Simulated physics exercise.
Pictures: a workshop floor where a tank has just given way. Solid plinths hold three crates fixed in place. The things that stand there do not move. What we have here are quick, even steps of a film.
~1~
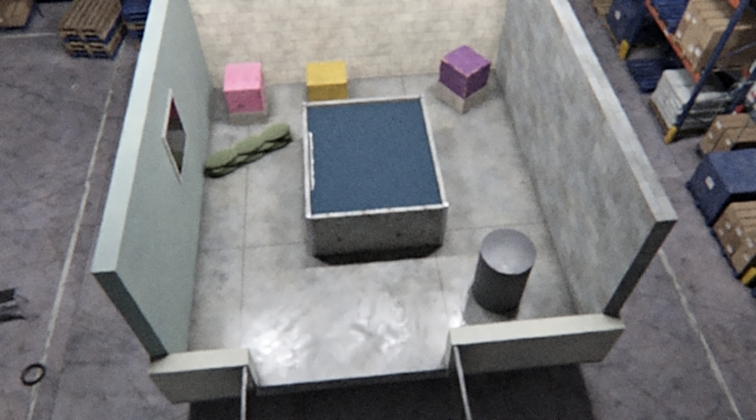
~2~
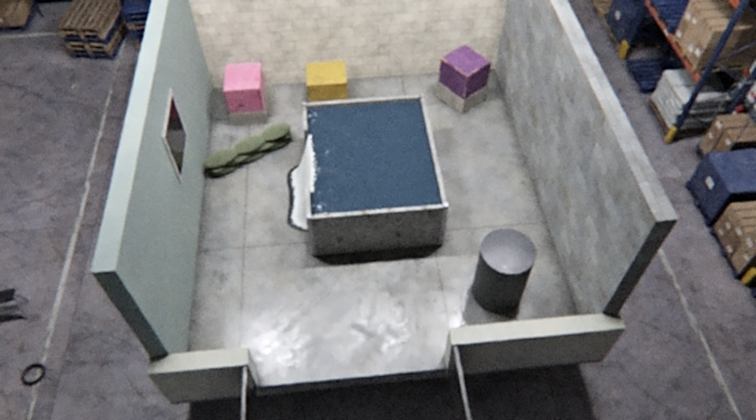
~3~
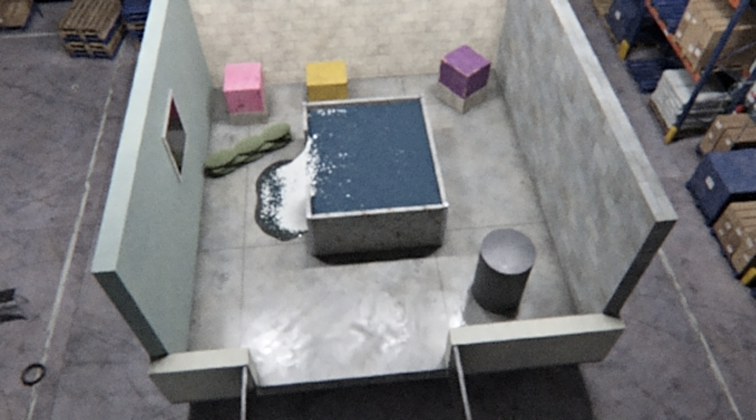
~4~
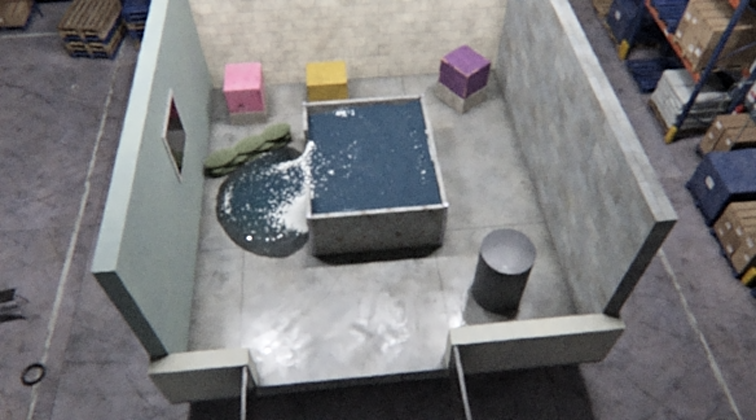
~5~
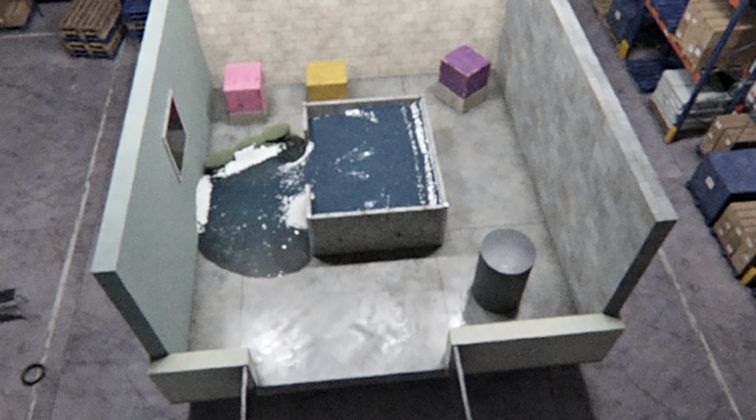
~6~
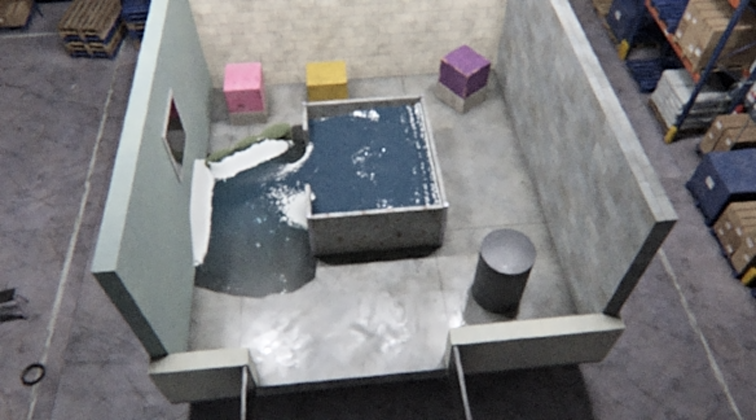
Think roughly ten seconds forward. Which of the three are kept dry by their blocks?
Yellow crate: Reached; pink crate: Spared; purple crate: Spared.
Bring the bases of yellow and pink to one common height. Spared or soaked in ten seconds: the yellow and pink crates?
In short: Yellow is not reached; pink is reached.
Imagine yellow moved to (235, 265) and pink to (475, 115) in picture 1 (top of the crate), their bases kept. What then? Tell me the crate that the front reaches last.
The pink-painted one, I think.
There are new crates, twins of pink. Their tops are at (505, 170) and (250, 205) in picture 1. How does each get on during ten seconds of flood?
Going in order, the first crate remains untouched while the second gets reached.
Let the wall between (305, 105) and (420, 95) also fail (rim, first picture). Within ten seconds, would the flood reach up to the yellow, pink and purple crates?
Crate by crate: Yellow - hit; pink - hit; purple - hit.
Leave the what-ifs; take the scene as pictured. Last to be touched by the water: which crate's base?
Easy - the purple-painted one.
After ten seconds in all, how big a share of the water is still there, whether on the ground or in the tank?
Some 72 per cent.
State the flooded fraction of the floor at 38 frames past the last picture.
Some 95 per cent.
A moment on, water covers 25 % of the floor; the yellow crate water round its plinth, the pink crate water round its plinth, the purple crate not reached.
Next, water covers 40 % of the floor; the yellow crate water round its plinth, the pink crate water round its plinth, the purple crate not reached.
Then, water covers 65 % of the floor; the yellow crate water round its plinth, the pink crate water round its plinth, the purple crate not reached.
Later, water covers 95 % of the floor; the yellow crate water round its plinth, the pink crate water round its plinth, the purple crate water round its plinth.
In the end, water covers 100 % of the floor; the yellow crate was topped, the pink crate stayed above the water, the purple crate stayed above the water.
